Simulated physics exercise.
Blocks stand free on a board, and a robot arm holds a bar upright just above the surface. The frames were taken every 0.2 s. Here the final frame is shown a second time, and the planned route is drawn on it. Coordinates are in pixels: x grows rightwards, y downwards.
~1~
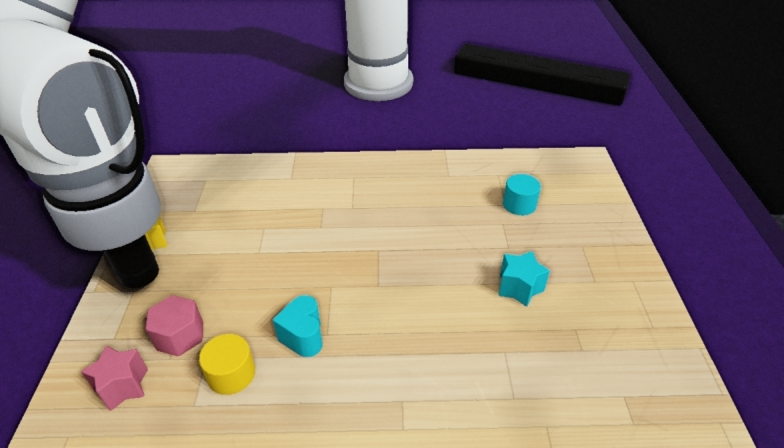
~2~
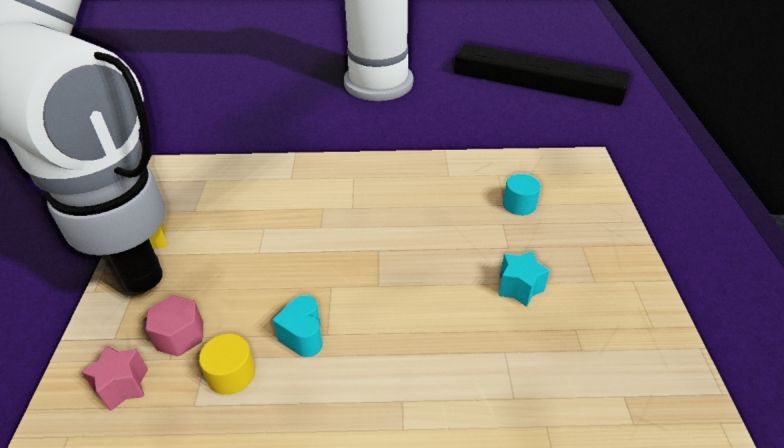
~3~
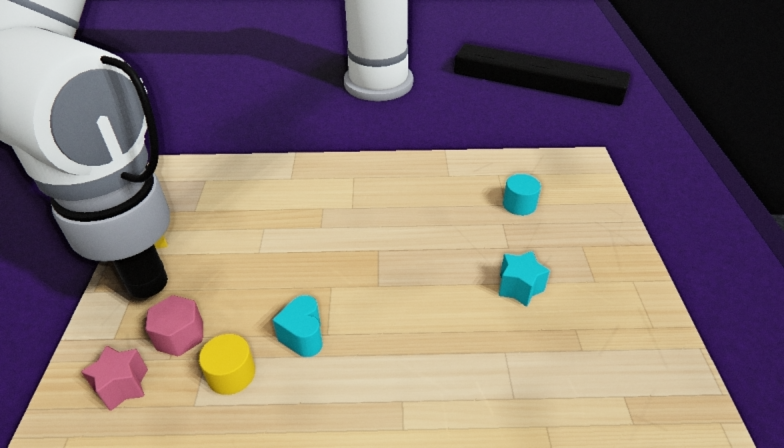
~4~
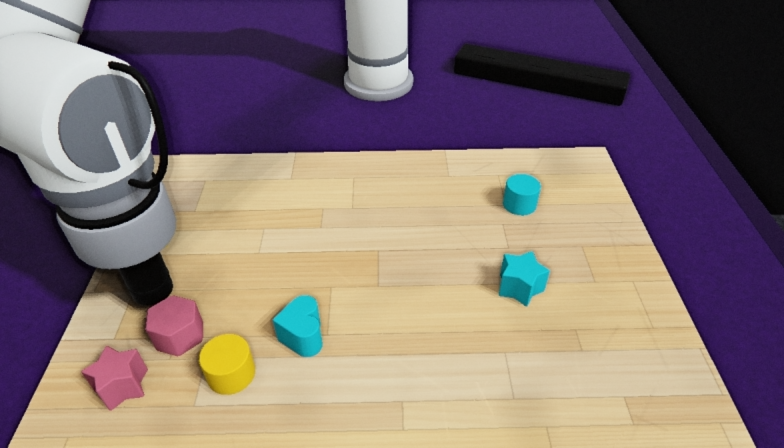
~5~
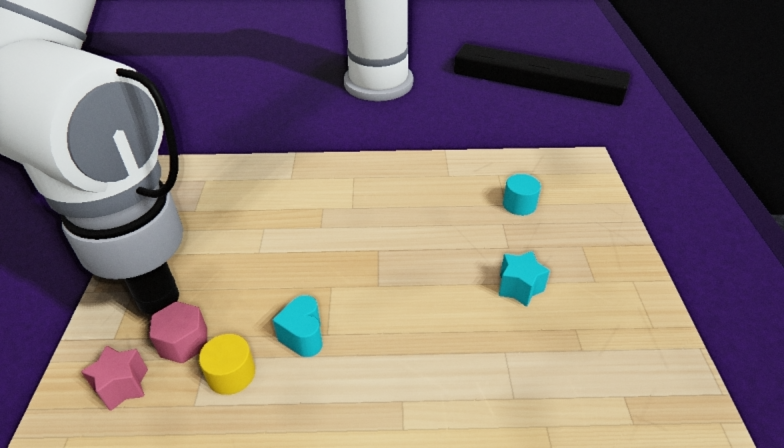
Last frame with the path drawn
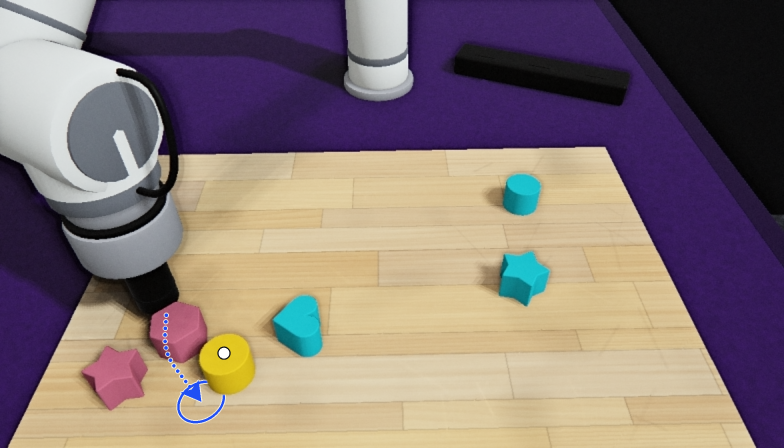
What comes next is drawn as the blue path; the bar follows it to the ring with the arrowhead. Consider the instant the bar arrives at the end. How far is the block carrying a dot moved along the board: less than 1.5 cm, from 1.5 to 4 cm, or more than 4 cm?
It will move more than 4 cm.
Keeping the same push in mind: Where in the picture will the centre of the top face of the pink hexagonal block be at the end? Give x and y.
The centre of its top face lies at (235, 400).
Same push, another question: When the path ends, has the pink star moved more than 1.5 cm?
Going by the path, no.
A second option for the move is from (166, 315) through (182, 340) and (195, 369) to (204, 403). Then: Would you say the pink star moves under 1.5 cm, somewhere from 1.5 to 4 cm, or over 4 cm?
It moves less than 1.5 cm.
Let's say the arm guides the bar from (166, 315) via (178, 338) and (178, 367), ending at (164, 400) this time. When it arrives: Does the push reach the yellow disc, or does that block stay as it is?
Displaced.
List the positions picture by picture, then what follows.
The first picture shows bar's lower end at (140, 275); pink star at (110, 366); pink hexagonal block at (171, 314); yellow disc at (224, 353).
The second picture shows bar at (144, 279); blocks still.
The third picture shows bar at (148, 284); blocks still.
The fourth picture shows bar at (154, 291); blocks still.
The fifth picture shows bar at (159, 300); pink star at (110, 366); pink hexagonal block at (175, 321); yellow disc at (224, 353).
Drawn move, from (166, 315) by way of (171, 361) to (201, 401); the dot is on the yellow disc.
The first path, step by step. One third of the way, bar at (158, 331); pink hexagonal block at (185, 349), turned 25° anticlockwise; yellow disc at (232, 358).
Two thirds of the way, bar at (173, 360); pink hexagonal block at (207, 376), turned 35° anticlockwise; yellow disc at (261, 372).
At the end, bar at (195, 387); pink star still; pink hexagonal block at (235, 400), turned 50° anticlockwise; yellow disc at (290, 378).
